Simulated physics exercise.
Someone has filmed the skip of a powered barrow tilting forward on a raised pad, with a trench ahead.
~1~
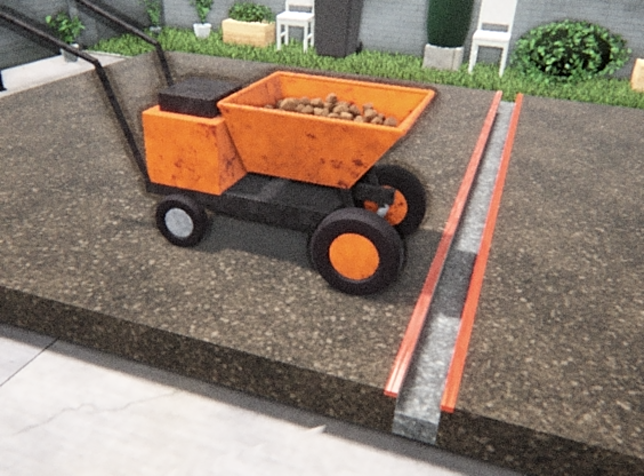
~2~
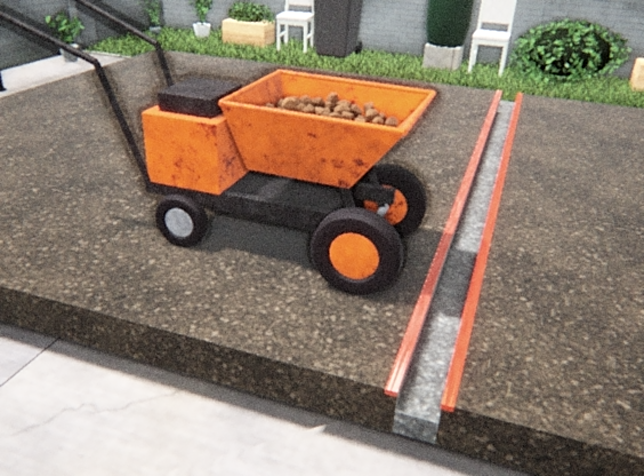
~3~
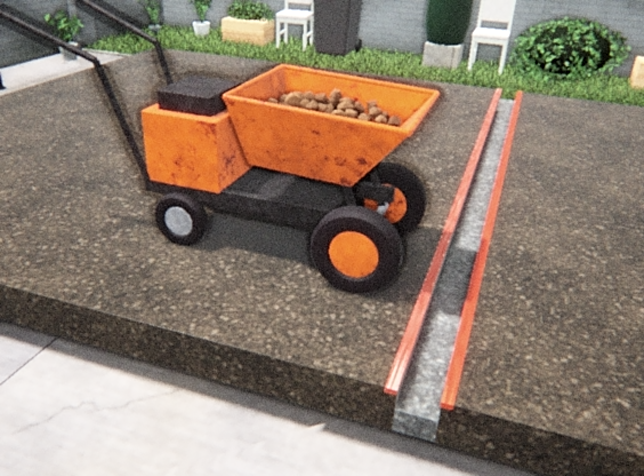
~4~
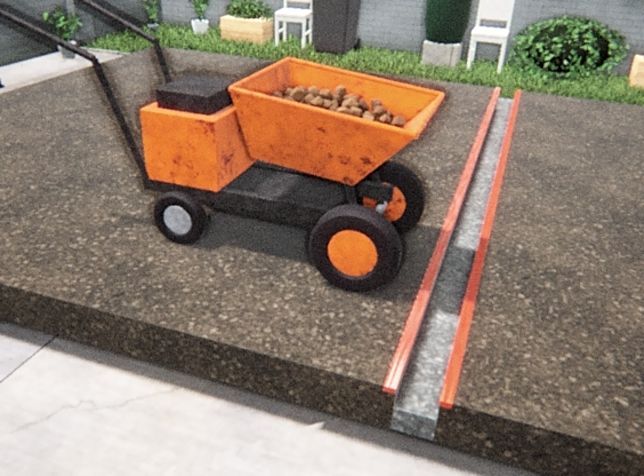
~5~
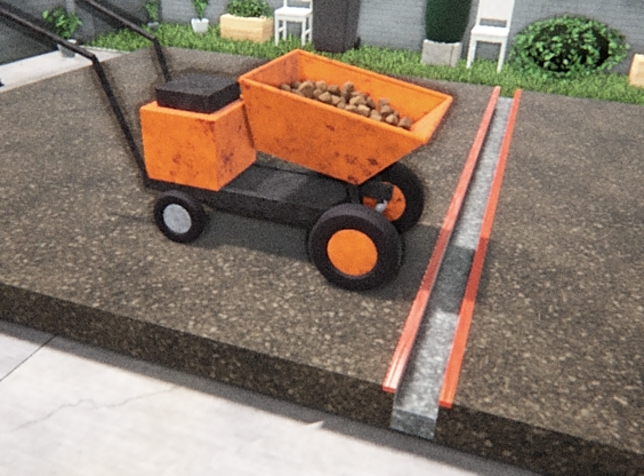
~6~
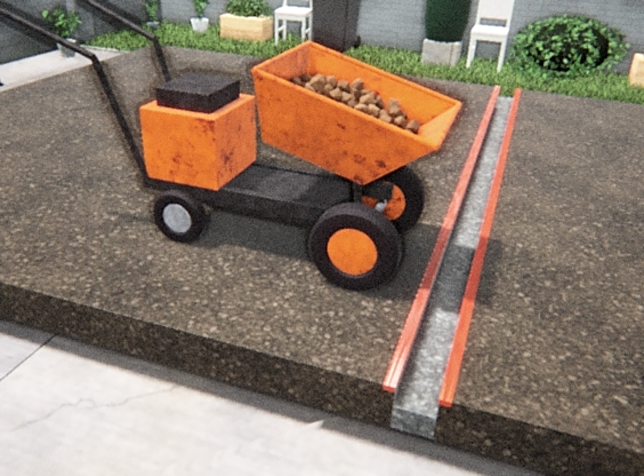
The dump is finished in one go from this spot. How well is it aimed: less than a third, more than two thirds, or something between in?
The trench ends with less than a third of it.
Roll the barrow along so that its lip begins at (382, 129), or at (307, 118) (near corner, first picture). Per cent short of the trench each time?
About 0 and 20 per cent.
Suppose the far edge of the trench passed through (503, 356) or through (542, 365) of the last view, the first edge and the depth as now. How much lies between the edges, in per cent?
First some 30, then 70 per cent.
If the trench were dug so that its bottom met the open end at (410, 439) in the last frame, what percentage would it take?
Near 0 %.
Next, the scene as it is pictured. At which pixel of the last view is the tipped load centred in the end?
Around (543, 284).
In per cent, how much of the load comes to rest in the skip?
It comes to 10 per cent or so.
Soon after the last picture, skip tipped steeply; all in the skip.
A little later, skip tipped right over; most in the skip; a small part beyond it; a stray few falling.
Later still, skip tipped right over; a small part in the skip; most beyond it.
At rest, skip tipped right over; a small part in the skip; none in or heaped over the trench; nearly all beyond it.
